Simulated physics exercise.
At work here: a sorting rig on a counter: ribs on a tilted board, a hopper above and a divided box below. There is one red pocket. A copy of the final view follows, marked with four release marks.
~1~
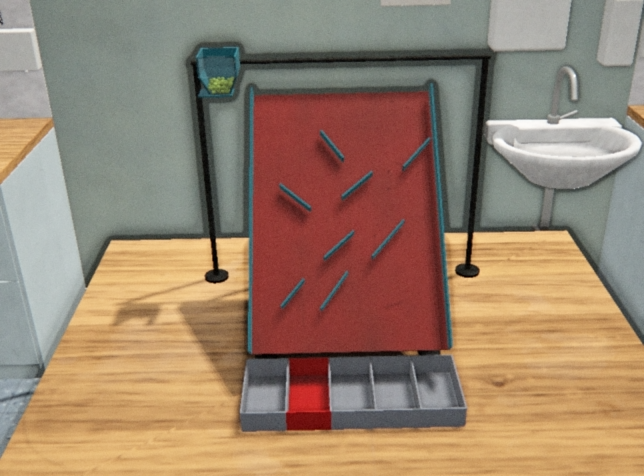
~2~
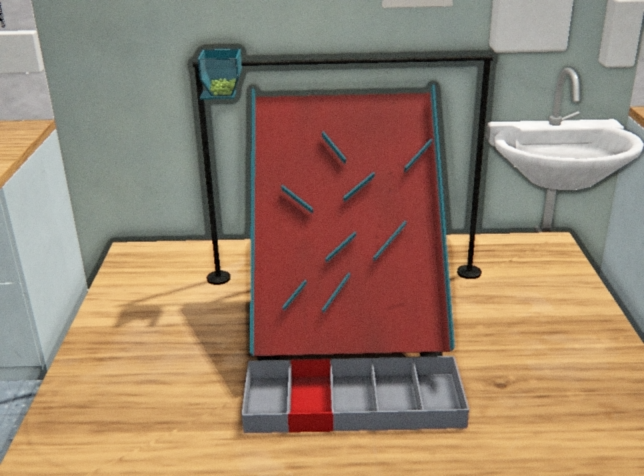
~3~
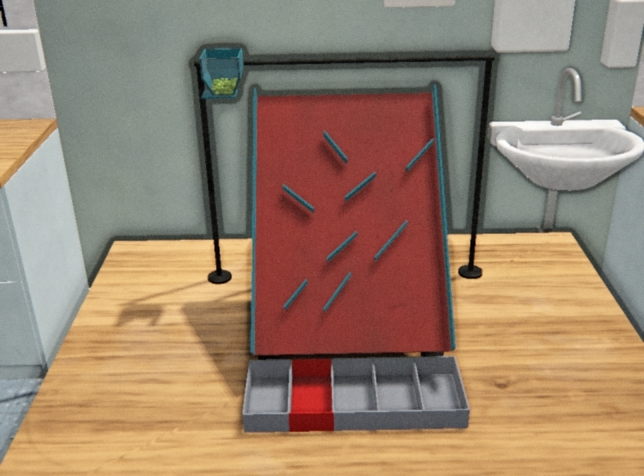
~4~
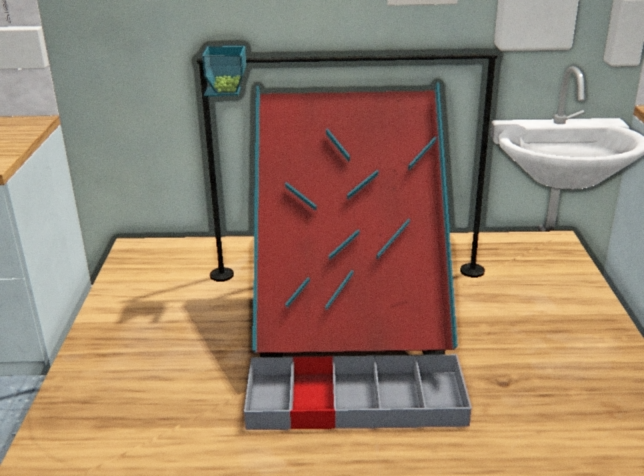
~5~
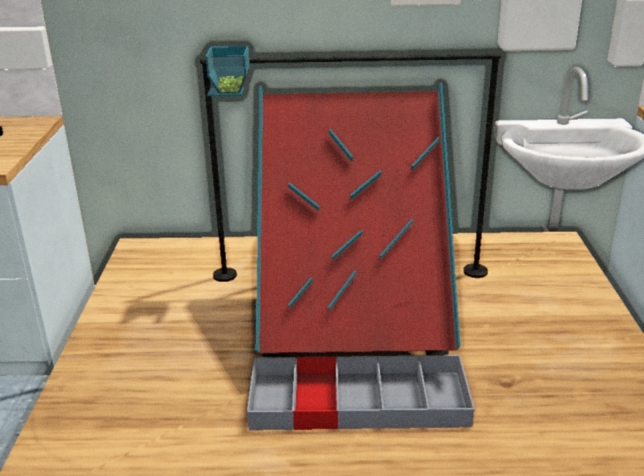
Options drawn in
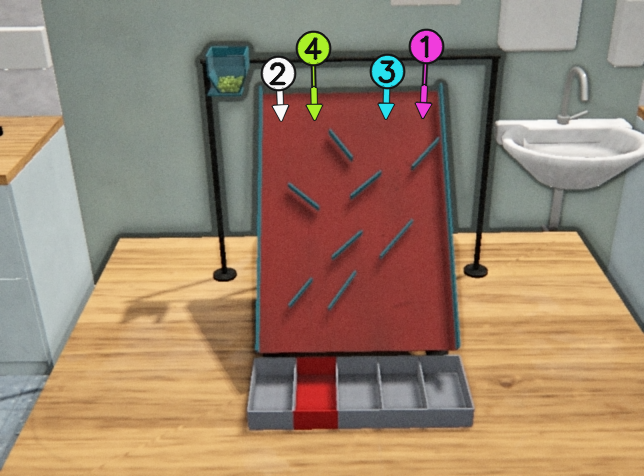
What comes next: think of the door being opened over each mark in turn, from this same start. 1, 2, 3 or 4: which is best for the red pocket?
4 beats the others.
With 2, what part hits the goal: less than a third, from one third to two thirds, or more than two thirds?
Less than a third.
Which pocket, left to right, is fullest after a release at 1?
It is the third one.
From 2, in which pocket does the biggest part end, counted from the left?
The first.
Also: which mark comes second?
That is mark 3.
On the marked copy, mark 1 meets the board at (423, 112); mark 2 meets the board at (280, 115); mark 3 meets the board at (386, 113); mark 4 meets the board at (314, 114).
With 1, close to a quarter in the red pocket, close to two thirds in other pockets, only a few held on the board, a small share outside the box.
With 2, a small share in the red pocket, the bulk in other pockets, a small share outside the box.
With 3, close to a quarter in the red pocket, close to two thirds in other pockets, a small share outside the box.
With 4, close to half in the red pocket, close to half in other pockets.
